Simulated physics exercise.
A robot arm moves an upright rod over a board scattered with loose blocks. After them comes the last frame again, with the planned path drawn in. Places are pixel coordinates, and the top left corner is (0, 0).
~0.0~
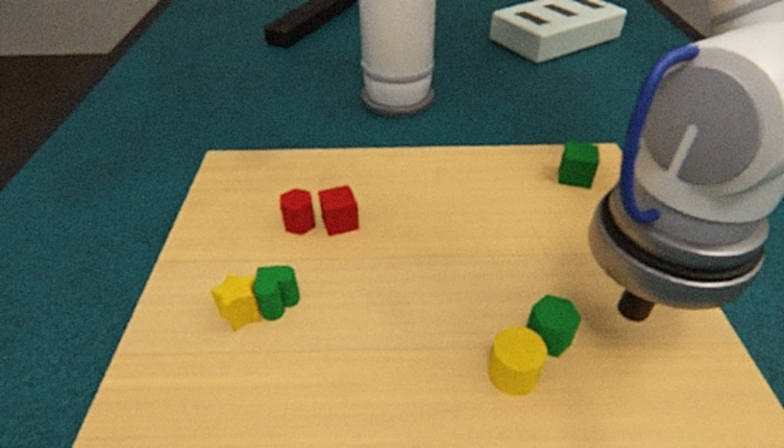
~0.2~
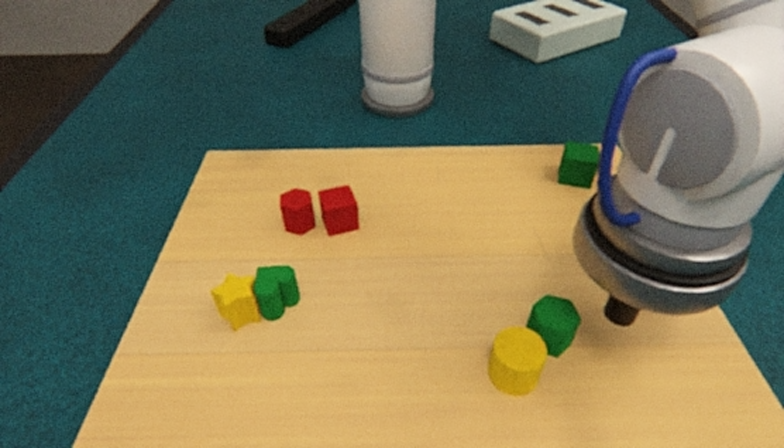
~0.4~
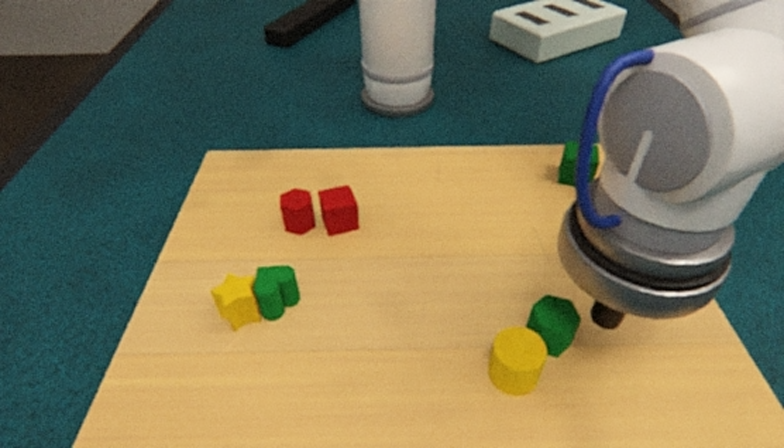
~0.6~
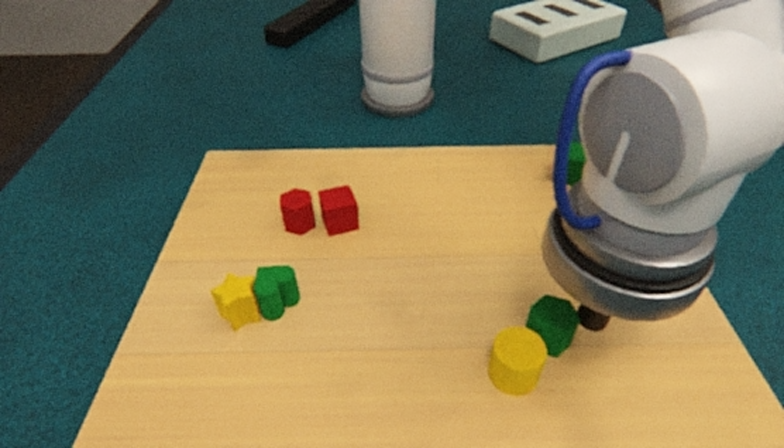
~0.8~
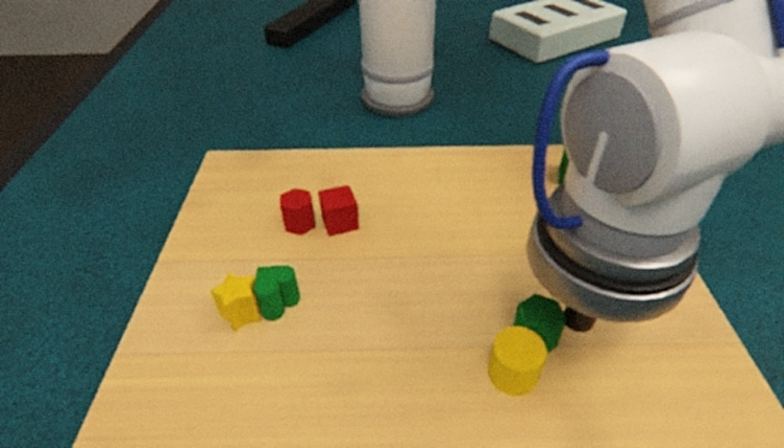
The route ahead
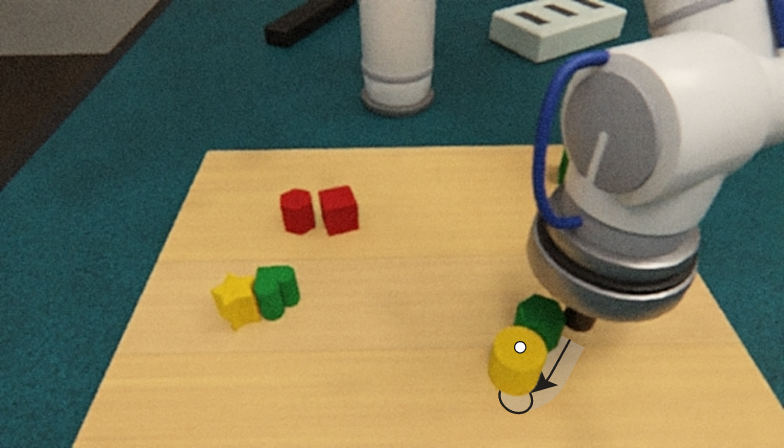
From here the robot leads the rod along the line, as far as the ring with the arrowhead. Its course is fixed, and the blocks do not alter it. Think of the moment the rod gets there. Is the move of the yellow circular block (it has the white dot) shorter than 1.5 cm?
No, that is not how it ends up.
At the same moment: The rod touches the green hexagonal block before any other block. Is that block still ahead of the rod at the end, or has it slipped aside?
No longer ahead of the rod.
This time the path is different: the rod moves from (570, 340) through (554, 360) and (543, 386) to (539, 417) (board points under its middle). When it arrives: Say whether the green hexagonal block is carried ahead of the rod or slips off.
At the end of the path, the rod has already lost the green hexagonal block, which lies beside or behind it.
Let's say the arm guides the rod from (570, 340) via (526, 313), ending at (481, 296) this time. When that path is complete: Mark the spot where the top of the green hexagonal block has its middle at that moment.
It will likely be found at (501, 302).
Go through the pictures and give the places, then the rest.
Rod tip at (633, 311); block tops, yellow circular block at (520, 347); green hexagonal block at (557, 312), in the first picture.
Rod at (619, 315); blocks unchanged, in the second picture.
Rod at (605, 318); blocks unchanged, in the third picture.
Rod at (591, 319); blocks unchanged, in the fourth picture.
Rod at (578, 320); yellow circular block at (520, 347); green hexagonal block at (543, 312), in the fifth picture.
Path on the board, from (570, 340) over (558, 362) and (543, 385) to (516, 398); the dot is on the yellow circular block.
The first path, step by step. Halfway along, rod at (559, 355); yellow circular block at (510, 350); green hexagonal block at (533, 315), turned 35° clockwise.
At the end, rod at (522, 379); yellow circular block at (484, 351); green hexagonal block at (533, 315), turned 35° clockwise.
